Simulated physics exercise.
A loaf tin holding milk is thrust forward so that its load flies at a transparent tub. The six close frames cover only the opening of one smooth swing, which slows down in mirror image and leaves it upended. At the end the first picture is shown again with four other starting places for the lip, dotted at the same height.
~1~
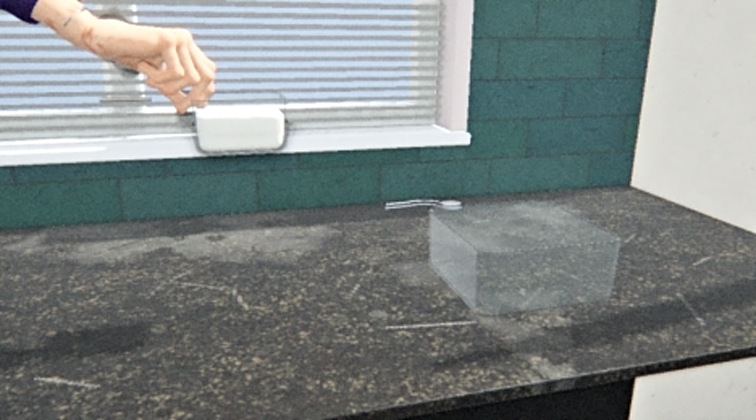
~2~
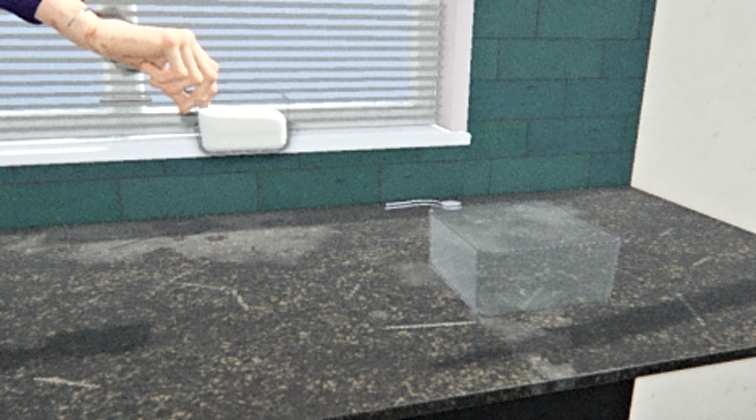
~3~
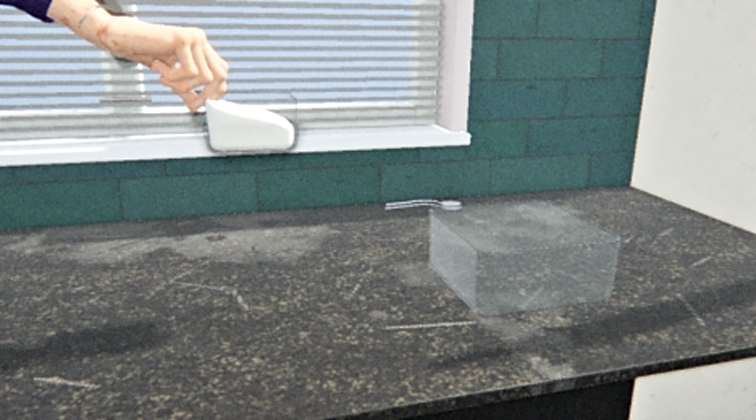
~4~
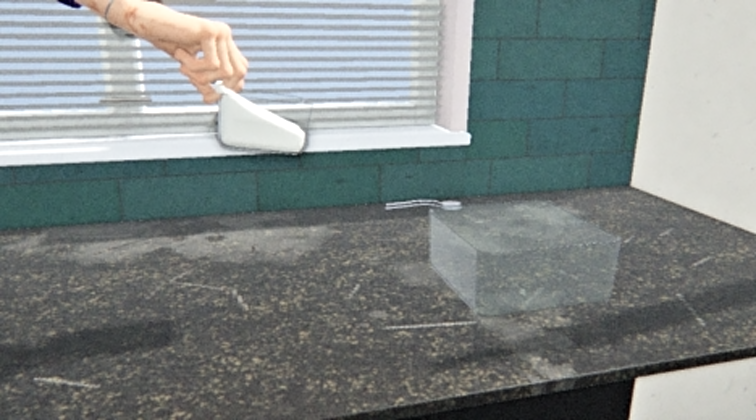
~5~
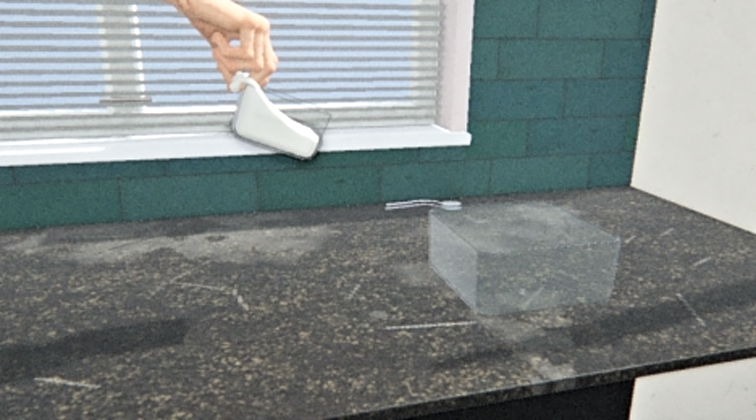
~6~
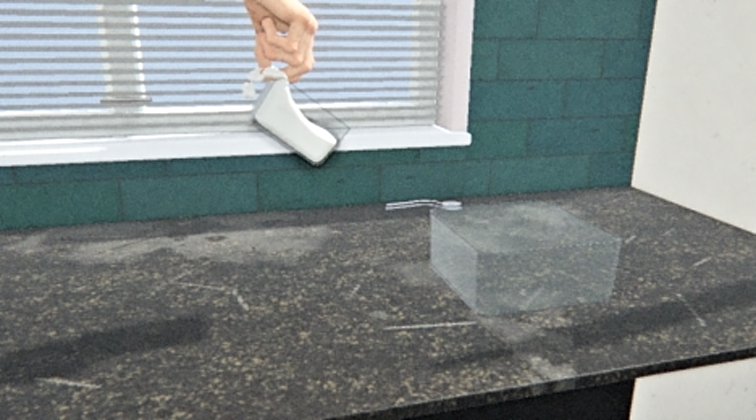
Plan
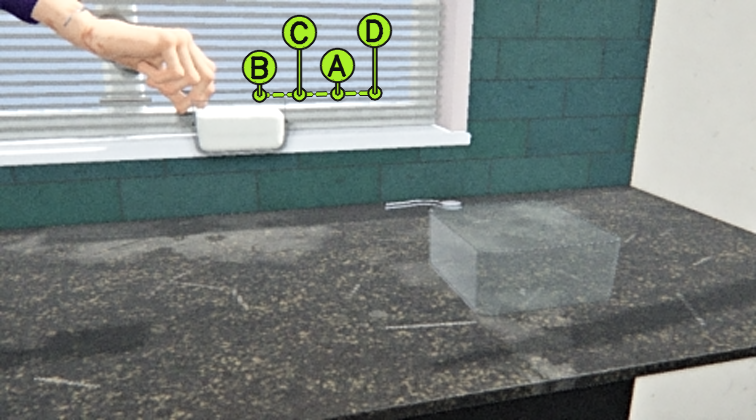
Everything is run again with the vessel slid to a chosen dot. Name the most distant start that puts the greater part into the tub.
Choose B.
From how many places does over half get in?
All of the four.
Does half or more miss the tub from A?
No, that is safe.
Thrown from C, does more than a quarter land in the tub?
Yes, it does.
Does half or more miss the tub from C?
No.
On the marked copy, A at (337, 93); B at (259, 95); C at (299, 94); D at (374, 92).
With A, about 86 % lands in the tub, 10 % falls short and 4 % goes beside or beyond.
With B, about 65 % lands in the tub, 21 % falls short and 14 % goes beside or beyond.
With C, about 72 % lands in the tub, 11 % falls short and 17 % goes beside or beyond.
With D, about 88 % lands in the tub, 6 % falls short and 6 % goes beside or beyond.
